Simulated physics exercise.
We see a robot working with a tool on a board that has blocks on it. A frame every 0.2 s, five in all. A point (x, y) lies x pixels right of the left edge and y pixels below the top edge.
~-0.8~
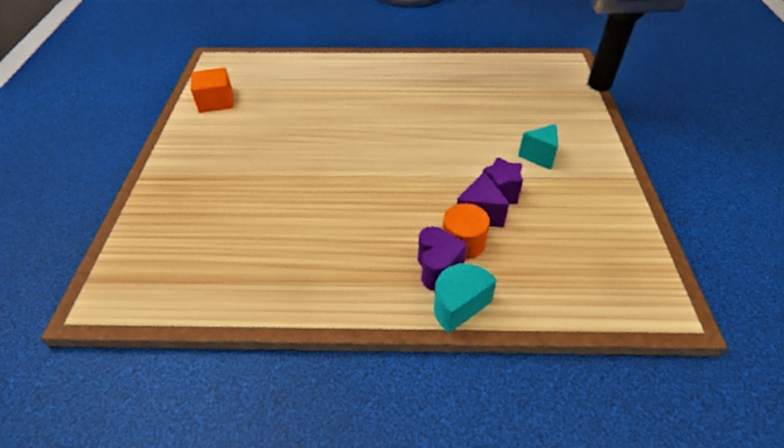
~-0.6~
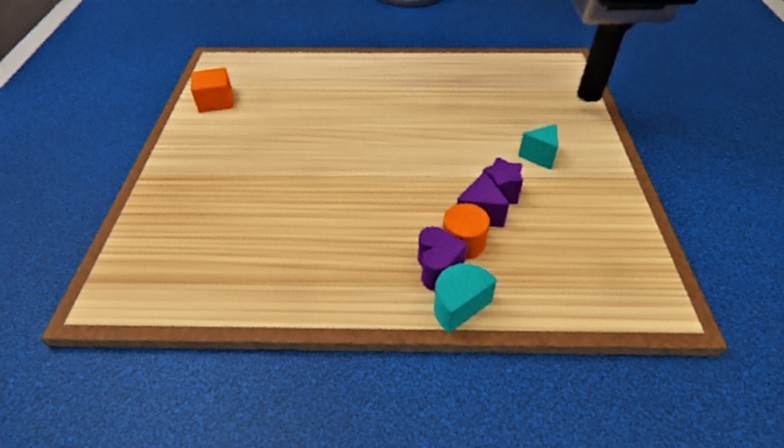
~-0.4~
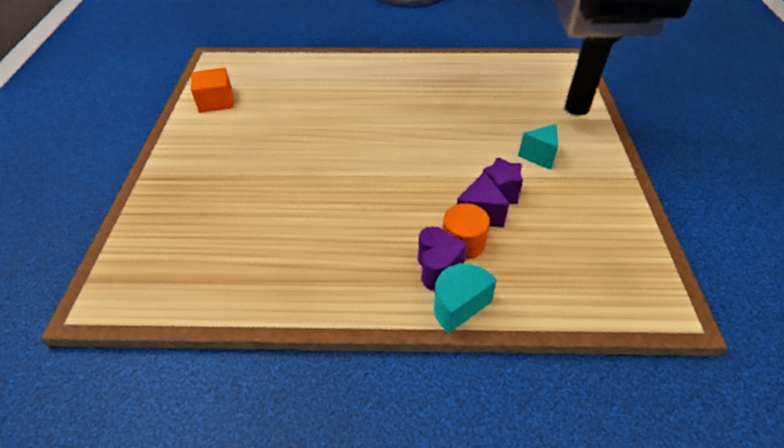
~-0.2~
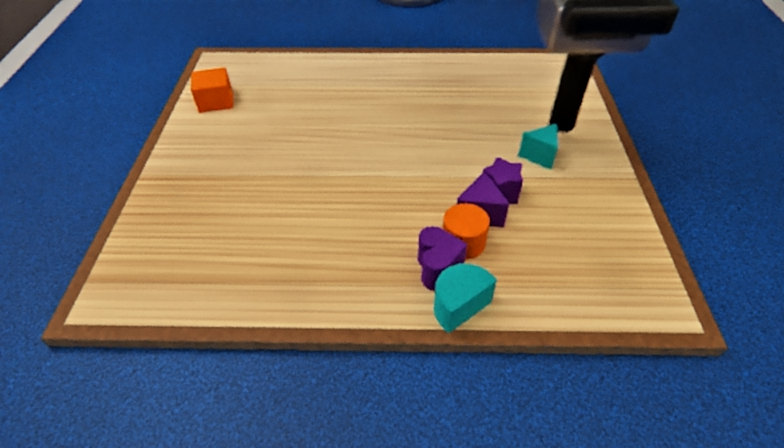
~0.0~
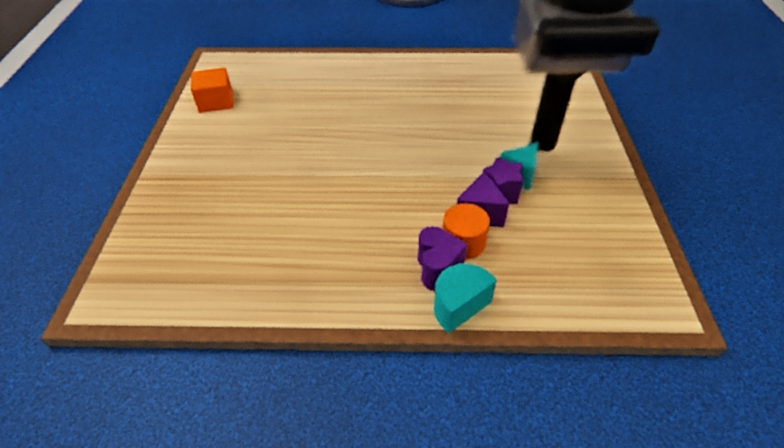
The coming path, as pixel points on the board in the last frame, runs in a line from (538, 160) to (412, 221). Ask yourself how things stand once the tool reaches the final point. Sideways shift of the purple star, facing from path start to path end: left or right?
Leftward.
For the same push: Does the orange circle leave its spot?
It seems so.
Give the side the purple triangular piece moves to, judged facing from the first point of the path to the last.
Heads right.
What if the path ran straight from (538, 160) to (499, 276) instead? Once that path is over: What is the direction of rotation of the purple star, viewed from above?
From overhead, clockwise.
What follows on the original path. One third of the way, tool at (502, 163); orange circle at (464, 224); purple triangular piece at (441, 195); purple star at (489, 200), turned 15° anticlockwise; turquoise triangular piece at (492, 178), turned 30° anticlockwise.
Two thirds of the way, tool at (458, 184); orange circle at (465, 229); purple triangular piece at (425, 200); purple star at (490, 205), turned 25° anticlockwise; turquoise triangular piece at (454, 195), turned 90° anticlockwise.
At the end, tool at (413, 205); orange circle at (466, 230); purple triangular piece at (388, 217); purple star at (490, 205), turned 25° anticlockwise; turquoise triangular piece at (429, 216), turned 120° anticlockwise.
